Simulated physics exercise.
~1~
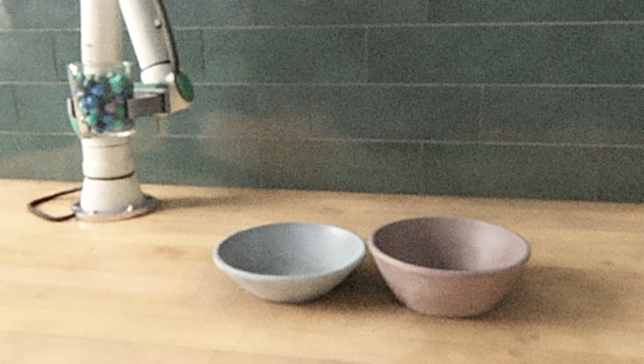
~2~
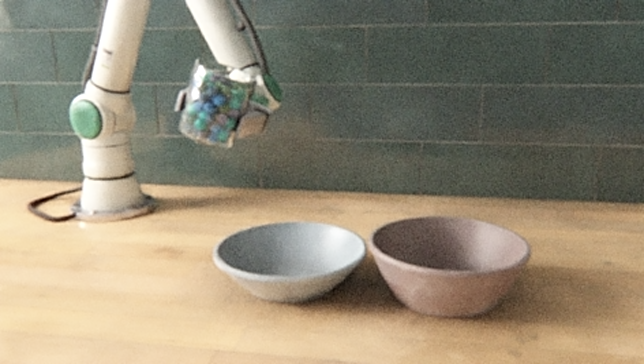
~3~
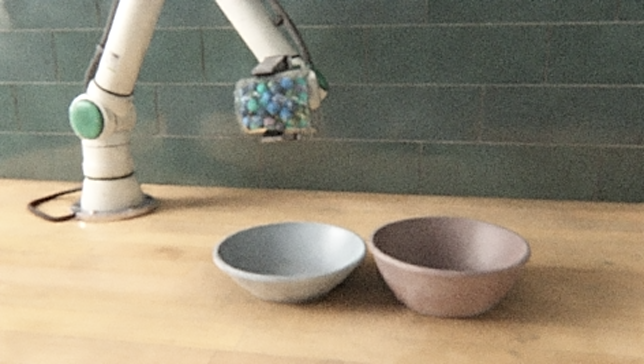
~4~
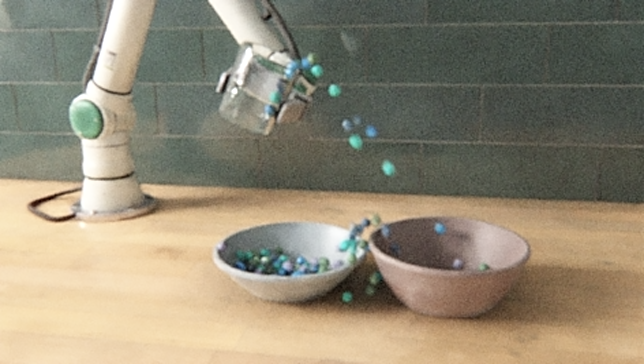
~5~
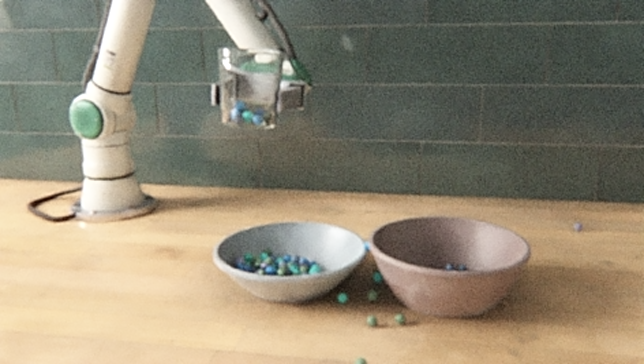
Blue and green sweets spilled from a clear tumbler as a robot arm swung it right and tipped it over two bowls, most landing in the grey bowl, fewer in the brownish one, some on the table, before it straightened with a few still inside.
